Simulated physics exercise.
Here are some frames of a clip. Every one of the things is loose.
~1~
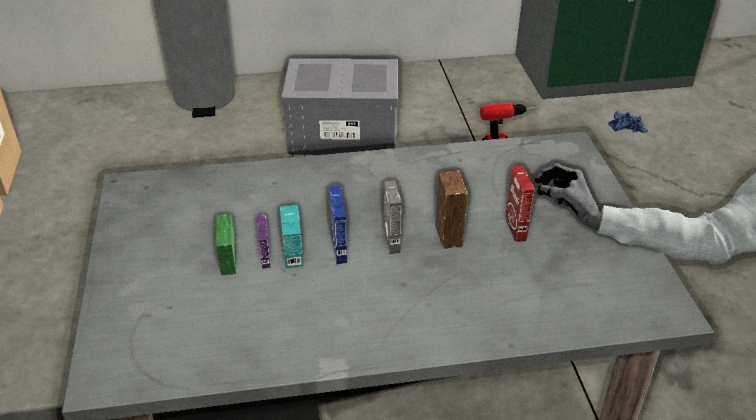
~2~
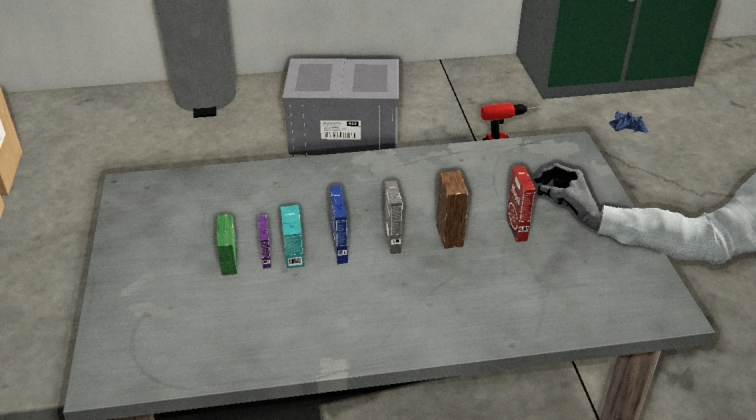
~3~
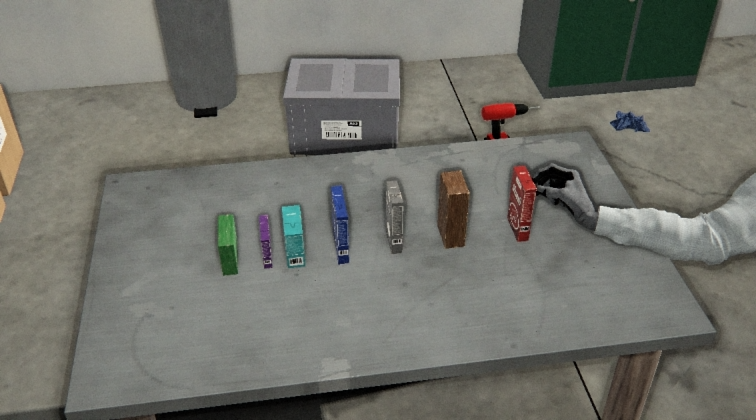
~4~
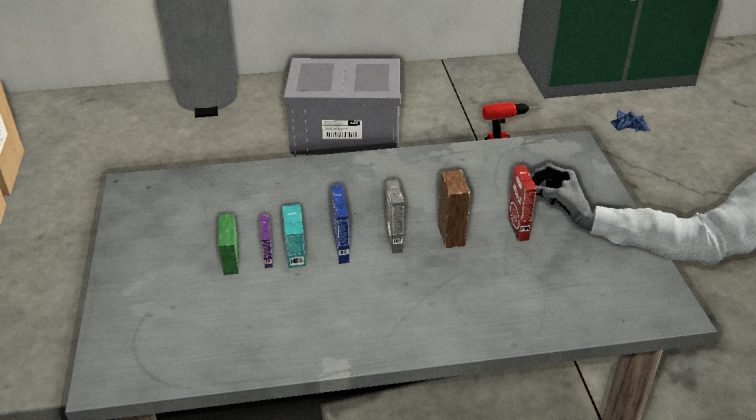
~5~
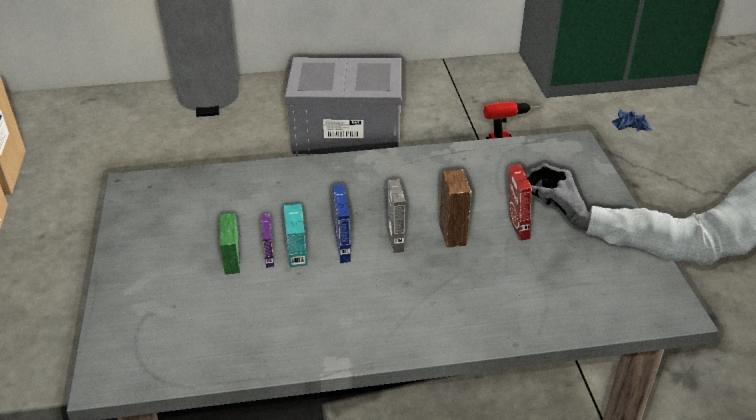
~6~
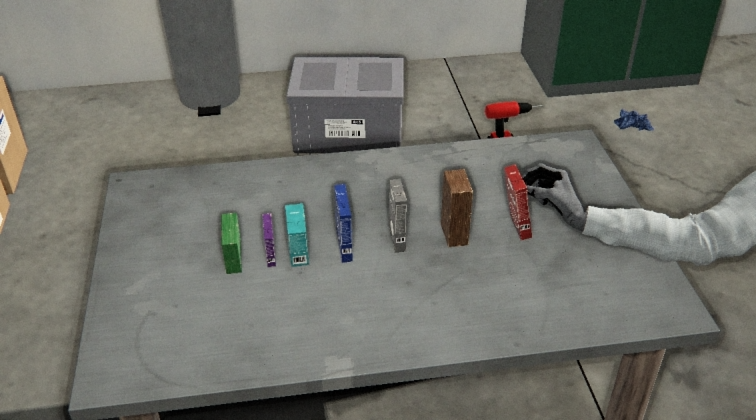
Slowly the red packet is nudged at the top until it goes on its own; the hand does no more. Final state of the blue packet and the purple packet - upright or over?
My prediction: The blue packet is still up by the finish. The purple packet is still up by the finish.
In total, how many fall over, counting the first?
Total: 1.
Then, 0.40 s on from there, red packet 90° over.
Then, 1.40 s on from there, blue packet resting near (344, 223); purple packet resting near (269, 240).
In the end, all 5 unmoved. At the end, from the last picture's camera, blue packet near (344, 223), purple packet near (269, 240).
